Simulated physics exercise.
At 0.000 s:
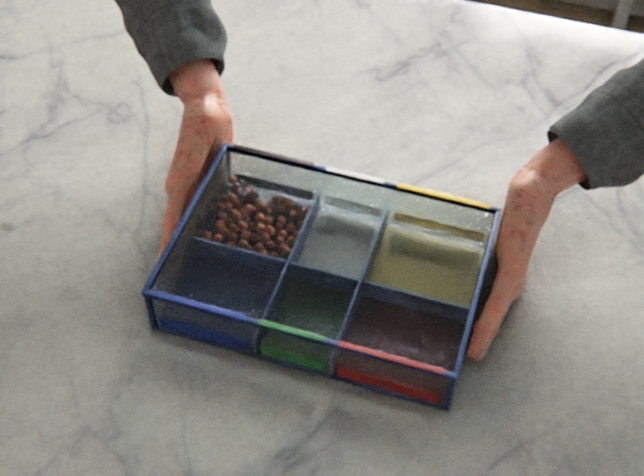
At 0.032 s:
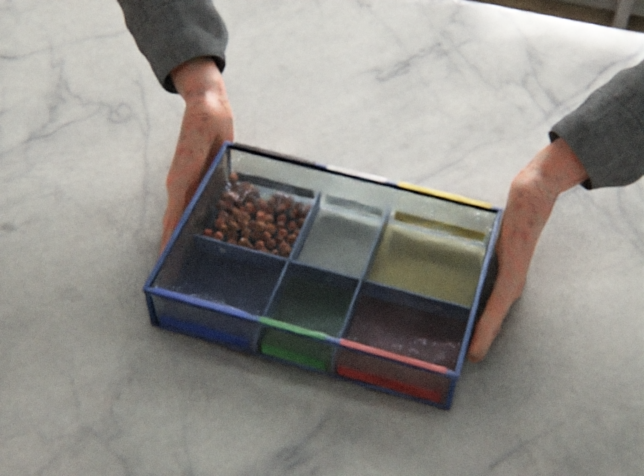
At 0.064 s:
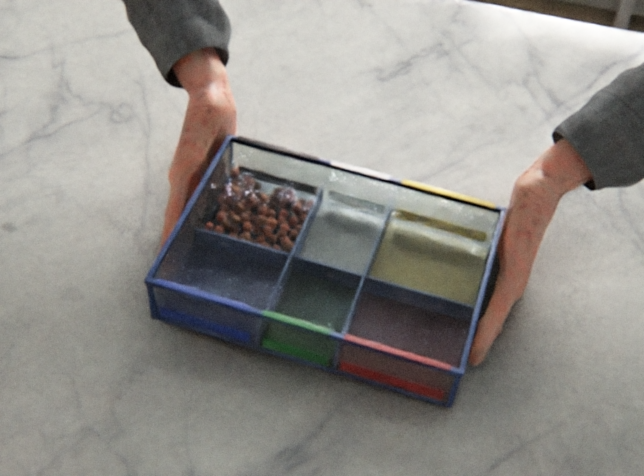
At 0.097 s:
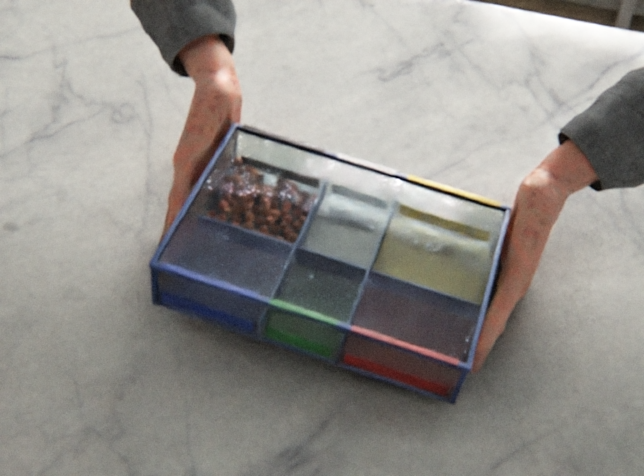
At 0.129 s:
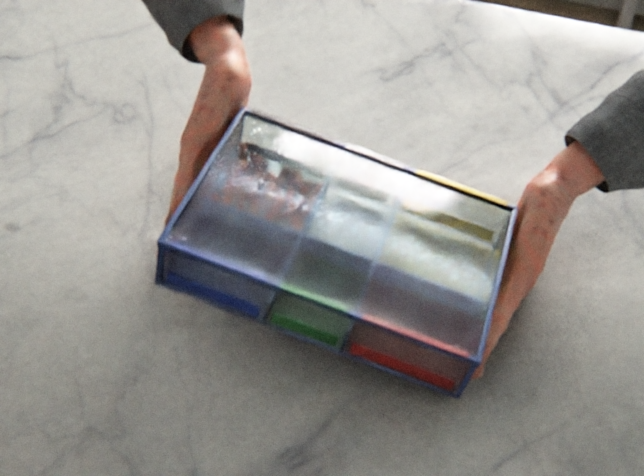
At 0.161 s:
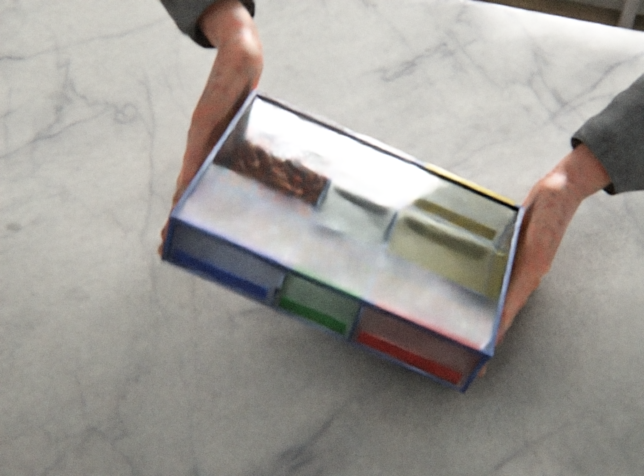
On a marble surface, two hands tilting a clear-lidded, divided box of brown pellets, raising its left side and far edge.
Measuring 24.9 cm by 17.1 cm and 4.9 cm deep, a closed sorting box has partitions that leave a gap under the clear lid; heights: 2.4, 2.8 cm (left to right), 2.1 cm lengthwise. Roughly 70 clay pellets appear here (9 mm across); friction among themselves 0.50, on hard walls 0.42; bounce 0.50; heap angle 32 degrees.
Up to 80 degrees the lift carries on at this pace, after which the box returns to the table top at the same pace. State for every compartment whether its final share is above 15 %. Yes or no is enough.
Red, no; blue, no; green, no; yellow, yes; white, yes; black, yes.
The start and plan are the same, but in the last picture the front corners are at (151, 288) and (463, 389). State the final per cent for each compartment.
So it works out as red at 5 percent, blue at 20 percent, green at 55 percent, yellow at 0 percent, white at 0 percent and black at 20 percent.
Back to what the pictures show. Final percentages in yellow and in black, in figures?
In the yellow compartment 30 percent, in the black 30 percent.
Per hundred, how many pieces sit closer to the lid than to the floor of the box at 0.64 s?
Something like 60 percent of the pieces.
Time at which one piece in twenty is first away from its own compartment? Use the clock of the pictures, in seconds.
It comes at roughly 0.60 s.
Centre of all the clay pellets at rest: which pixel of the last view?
Centre at rest, approx.: (372, 226) px.
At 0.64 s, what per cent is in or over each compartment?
Shares - red: 0; blue: 0; green: 0; yellow: 0; white: 10; black: 90.
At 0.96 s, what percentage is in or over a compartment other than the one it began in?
Share: Approx. 70 %.
Then, at 0.64 s, tilt 79 degrees; white 10 %, black 90 %.
After 0.96 s, tilt 33 degrees; yellow 30 %, white 40 %, black 30 %.
After 1.37 s, tilt 0 degrees; yellow 30 %, white 40 %, black 30 %.
By 1.7 s all is still; red 0 %, blue 0 %, green 0 %, yellow 30 %, white 40 %, black 30 %.
